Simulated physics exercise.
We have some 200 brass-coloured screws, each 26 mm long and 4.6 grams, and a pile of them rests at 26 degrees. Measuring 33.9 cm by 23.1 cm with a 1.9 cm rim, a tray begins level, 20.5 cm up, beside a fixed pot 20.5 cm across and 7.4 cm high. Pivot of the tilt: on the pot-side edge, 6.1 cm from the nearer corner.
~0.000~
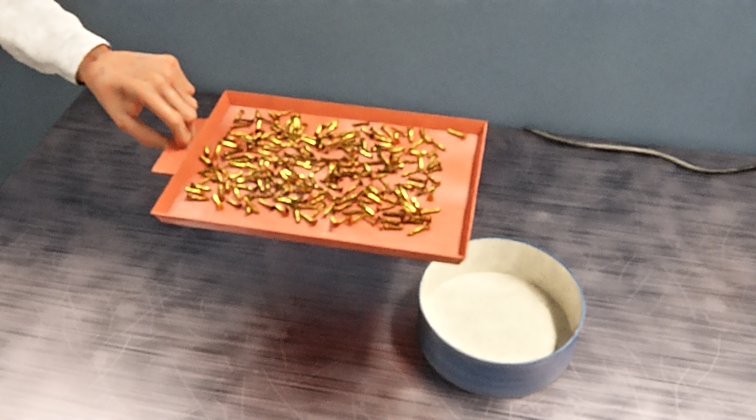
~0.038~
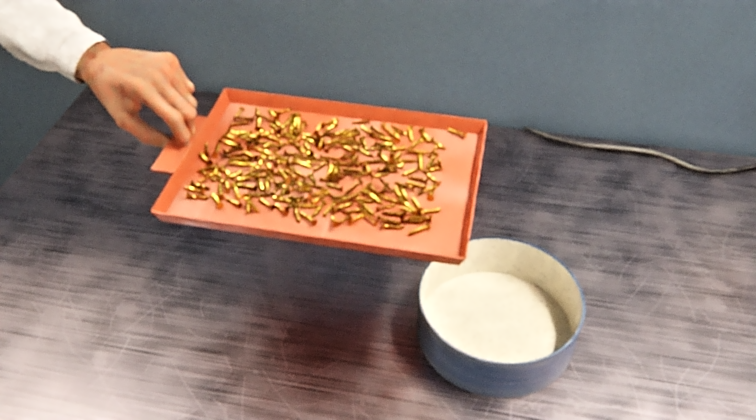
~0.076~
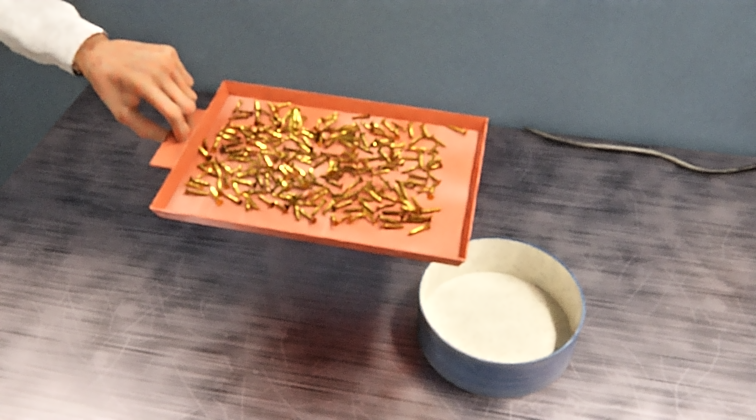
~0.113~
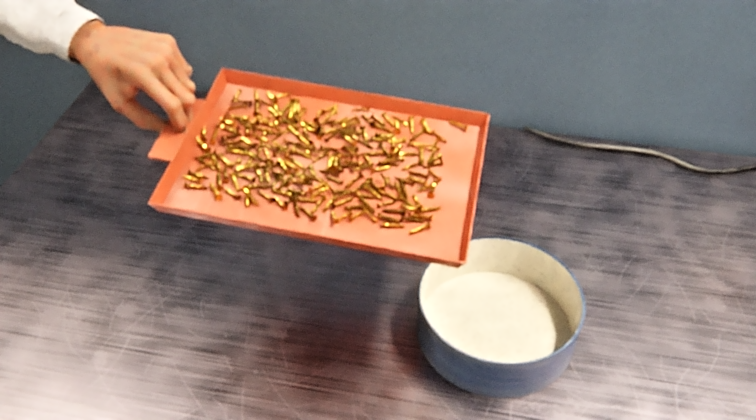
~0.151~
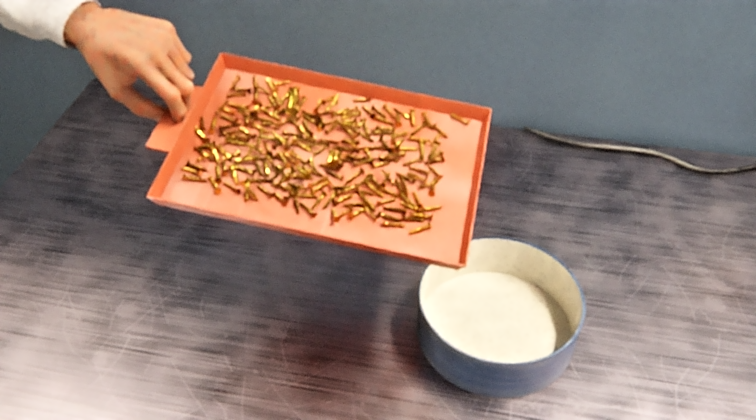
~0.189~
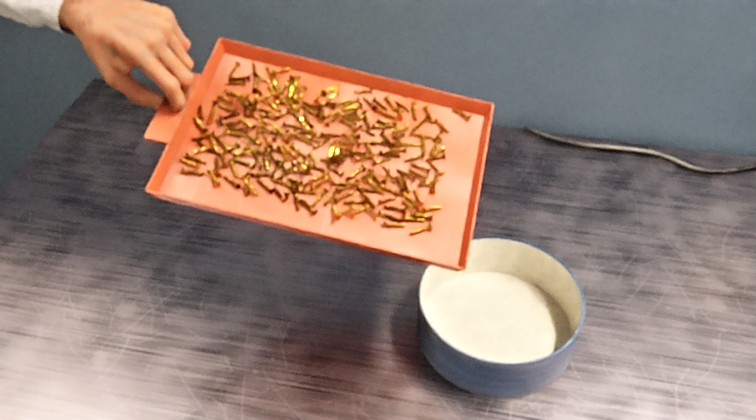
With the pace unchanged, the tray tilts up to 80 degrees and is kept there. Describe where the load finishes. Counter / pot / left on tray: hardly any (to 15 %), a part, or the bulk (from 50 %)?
Counter = the bulk, pot = a part, left on the tray = hardly any.
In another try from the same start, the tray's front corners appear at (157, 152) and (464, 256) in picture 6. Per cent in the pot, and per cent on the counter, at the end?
Split: Pot = 75, counter = 25.
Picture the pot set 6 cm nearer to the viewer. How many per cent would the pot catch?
In that setup it would come to near 80 per cent.
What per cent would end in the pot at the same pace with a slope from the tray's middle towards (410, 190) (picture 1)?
I'd say close to 75 %.
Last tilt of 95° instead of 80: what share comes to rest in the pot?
25 percent.
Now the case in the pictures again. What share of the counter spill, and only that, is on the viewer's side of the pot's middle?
Estimate: Close to 100 per cent of the pieces.
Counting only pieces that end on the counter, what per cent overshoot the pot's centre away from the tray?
I'd put it close to 40 per cent.
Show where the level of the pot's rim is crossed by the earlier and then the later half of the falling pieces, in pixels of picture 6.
Around (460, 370), then around (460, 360).
After 0.48 s, tilt 47 degrees; the tray holds 100 %, the pot 0 %.
After 0.67 s, tilt 69 degrees; the tray holds 85 %, the pot 0 %.
After 0.98 s, tilt 80 degrees; the tray holds 0 %, the pot 25 %.
In the end, at 2.2 s, counter 75 %, pot 25 %, tray 0 %.
